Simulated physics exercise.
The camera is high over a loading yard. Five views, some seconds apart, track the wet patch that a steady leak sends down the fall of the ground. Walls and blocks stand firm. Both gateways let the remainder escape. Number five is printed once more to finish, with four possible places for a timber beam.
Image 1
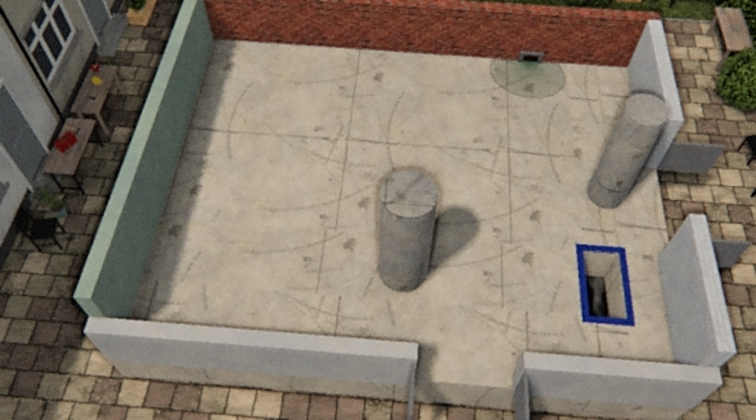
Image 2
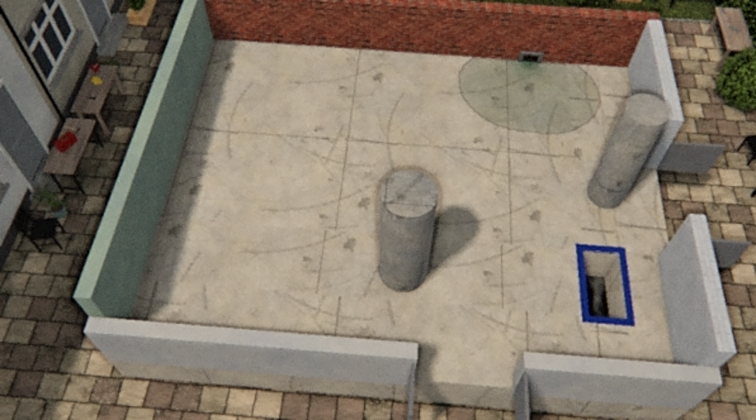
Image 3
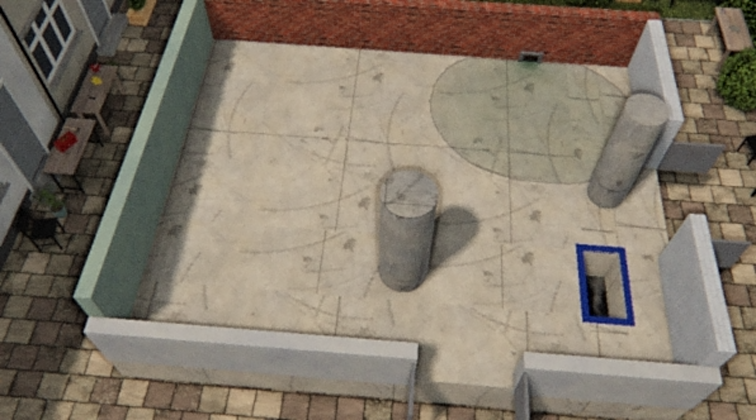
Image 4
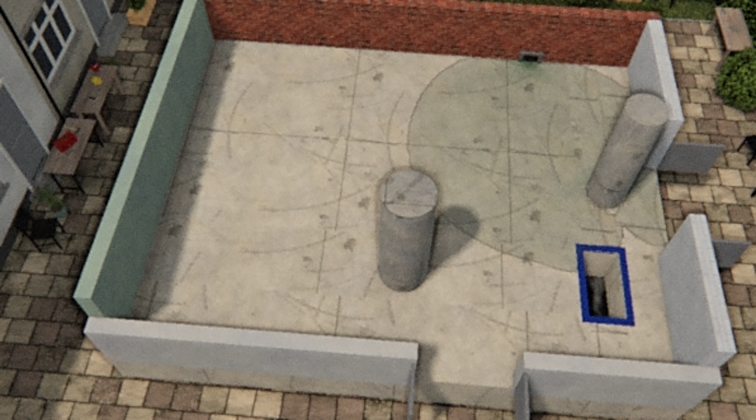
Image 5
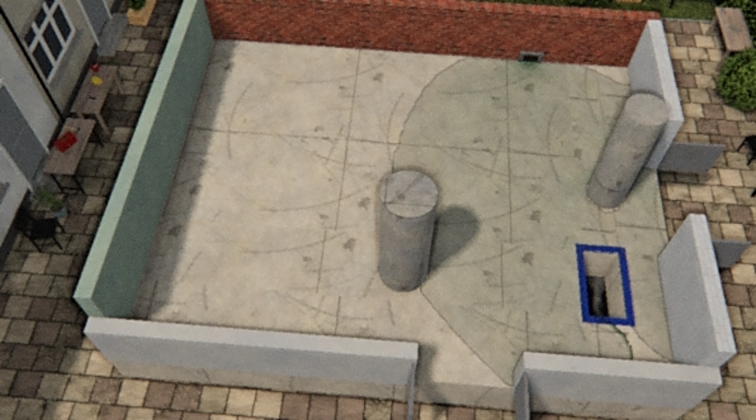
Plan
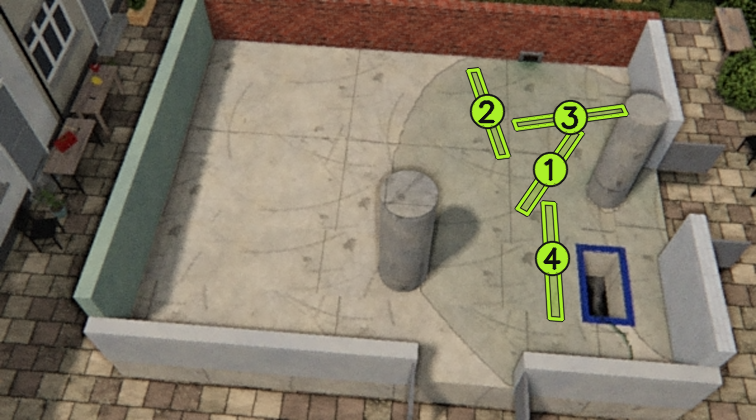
Greenish water spreading from an outlet by the brick wall across a walled concrete yard, passing pillars and reaching a blue-edged pit.
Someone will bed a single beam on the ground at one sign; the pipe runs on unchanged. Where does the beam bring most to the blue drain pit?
Use place 2.
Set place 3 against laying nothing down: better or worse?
Worse.
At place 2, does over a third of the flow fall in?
Yes, it does.
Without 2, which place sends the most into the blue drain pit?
Here it is place 4.
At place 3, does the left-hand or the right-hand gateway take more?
More leaves on the left.
On the marked copy, 1 from (522, 211) to (577, 131); 2 from (473, 70) to (503, 156); 3 from (515, 124) to (624, 110); 4 from (555, 318) to (548, 203).
Choosing 1, about 27 % of the stream runs into the blue drain pit, about 73 % out by the gates.
Choosing 2, about 50 % of the stream runs into the blue drain pit, about 50 % out by the gates.
Choosing 3, about 30 % of the stream runs into the blue drain pit, about 67 % out by the gates.
Choosing 4, about 39 % of the stream runs into the blue drain pit, about 61 % out by the gates.
